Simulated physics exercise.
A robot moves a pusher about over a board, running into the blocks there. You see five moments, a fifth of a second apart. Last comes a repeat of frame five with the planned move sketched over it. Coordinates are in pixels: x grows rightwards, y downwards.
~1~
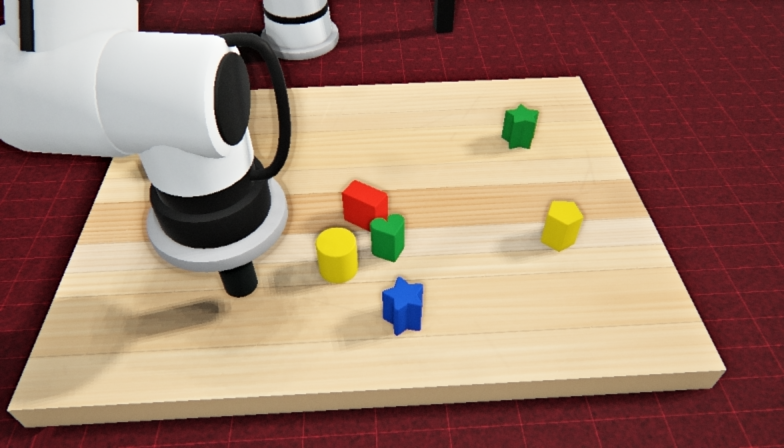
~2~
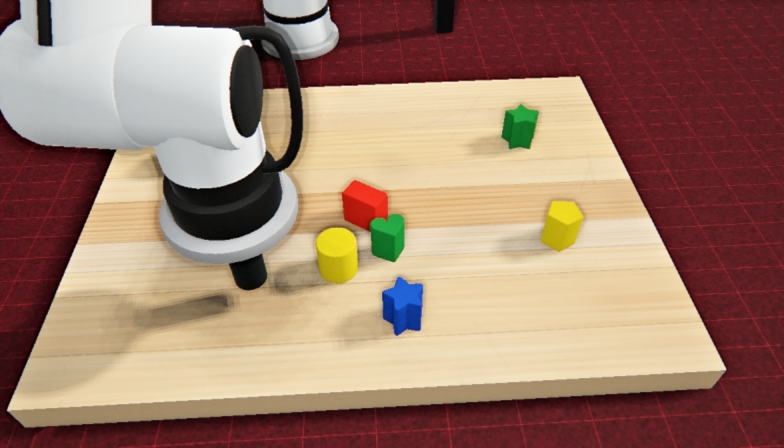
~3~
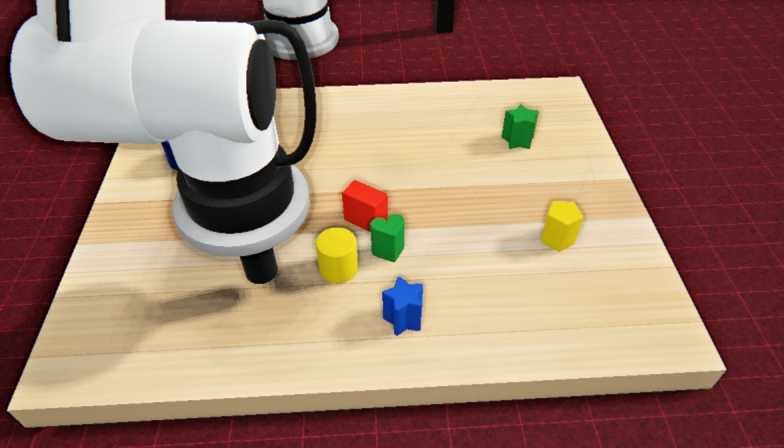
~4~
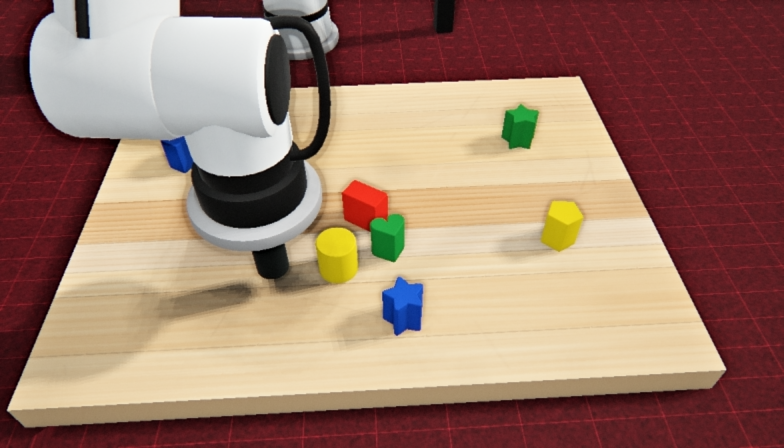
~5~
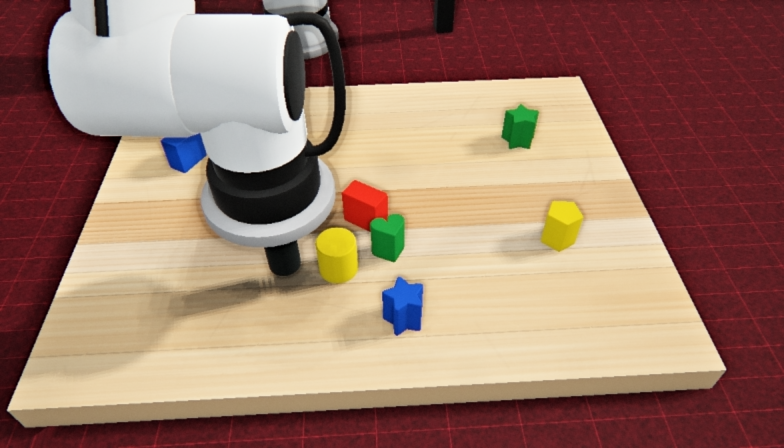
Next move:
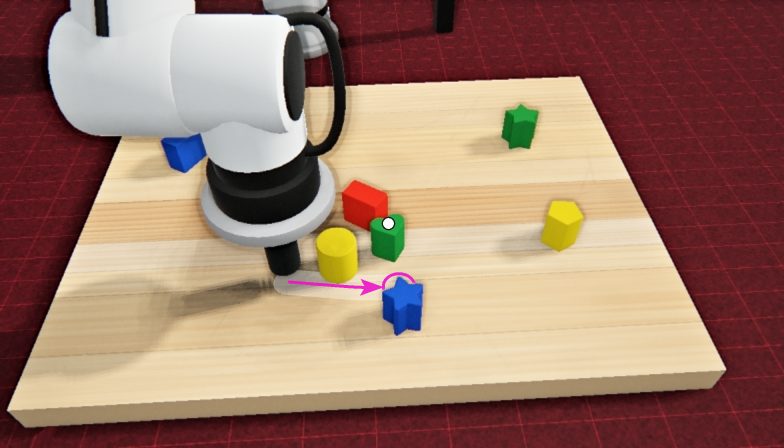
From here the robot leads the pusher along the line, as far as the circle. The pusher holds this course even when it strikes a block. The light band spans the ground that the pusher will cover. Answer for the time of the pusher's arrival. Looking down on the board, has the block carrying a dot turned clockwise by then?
Short answer: Yes.
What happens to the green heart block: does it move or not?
My prediction: It moves.
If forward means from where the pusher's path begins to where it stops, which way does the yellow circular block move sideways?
It moves left.
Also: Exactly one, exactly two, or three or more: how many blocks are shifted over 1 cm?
Two blocks.
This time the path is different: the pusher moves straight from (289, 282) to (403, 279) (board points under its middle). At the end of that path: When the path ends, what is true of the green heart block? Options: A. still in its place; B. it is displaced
I'll go with B - it is displaced.
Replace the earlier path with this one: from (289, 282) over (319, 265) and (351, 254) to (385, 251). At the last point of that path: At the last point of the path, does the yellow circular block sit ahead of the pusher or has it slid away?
The yellow circular block stays in front.
The drawn path runs from (289, 282) over (344, 286) to (399, 286); the dot is on the green heart block.
On the path given first. One third of the way, pusher (324, 267); yellow circular block (350, 238).
Two thirds of the way, pusher (363, 270); yellow circular block (369, 233); green heart block (394, 217), turned 30° clockwise.
At the end, pusher (399, 268); yellow circular block (372, 233); green heart block (395, 215), turned 35° clockwise; blue star not moved.
